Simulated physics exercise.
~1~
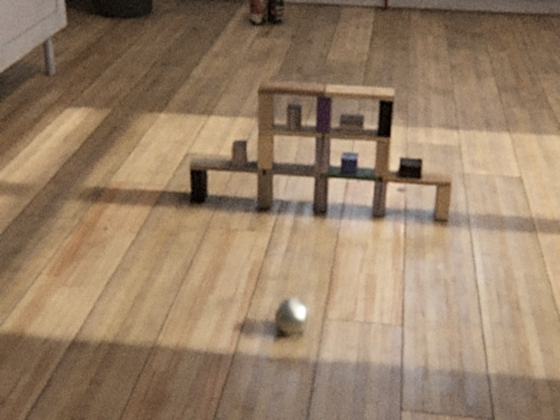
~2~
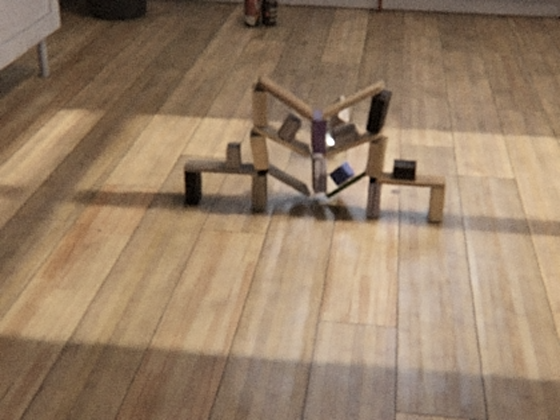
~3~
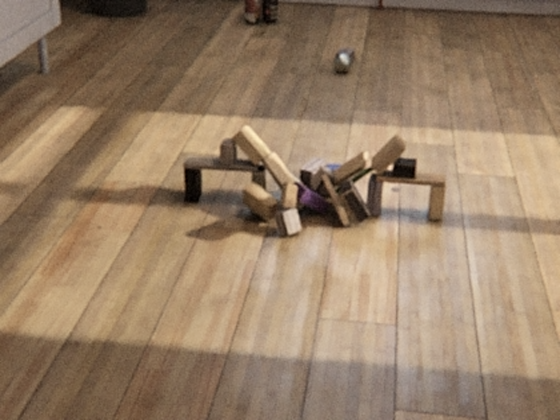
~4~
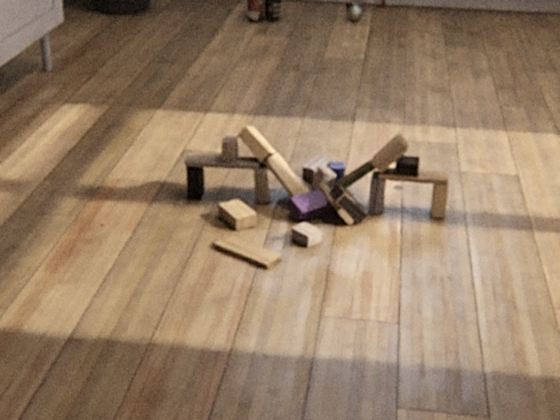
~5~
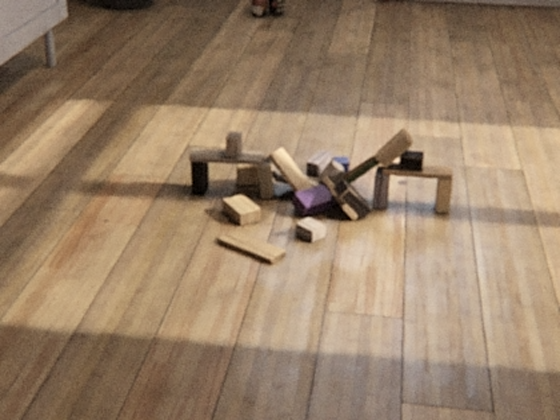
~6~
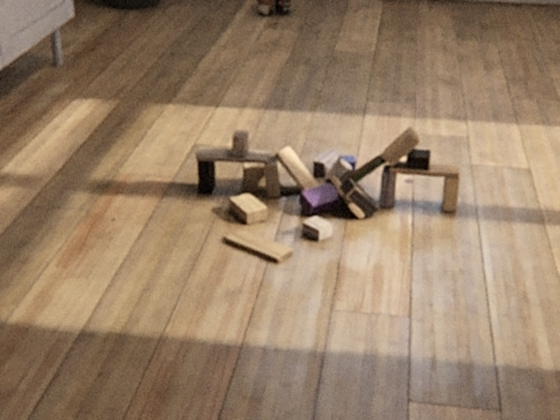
A small two-level structure of wooden blocks stood on a wood floor as a silver ball rolled into its middle and on out the back, and the centre caved in, leaving a heap with the purple block lying between two low side spans still standing.
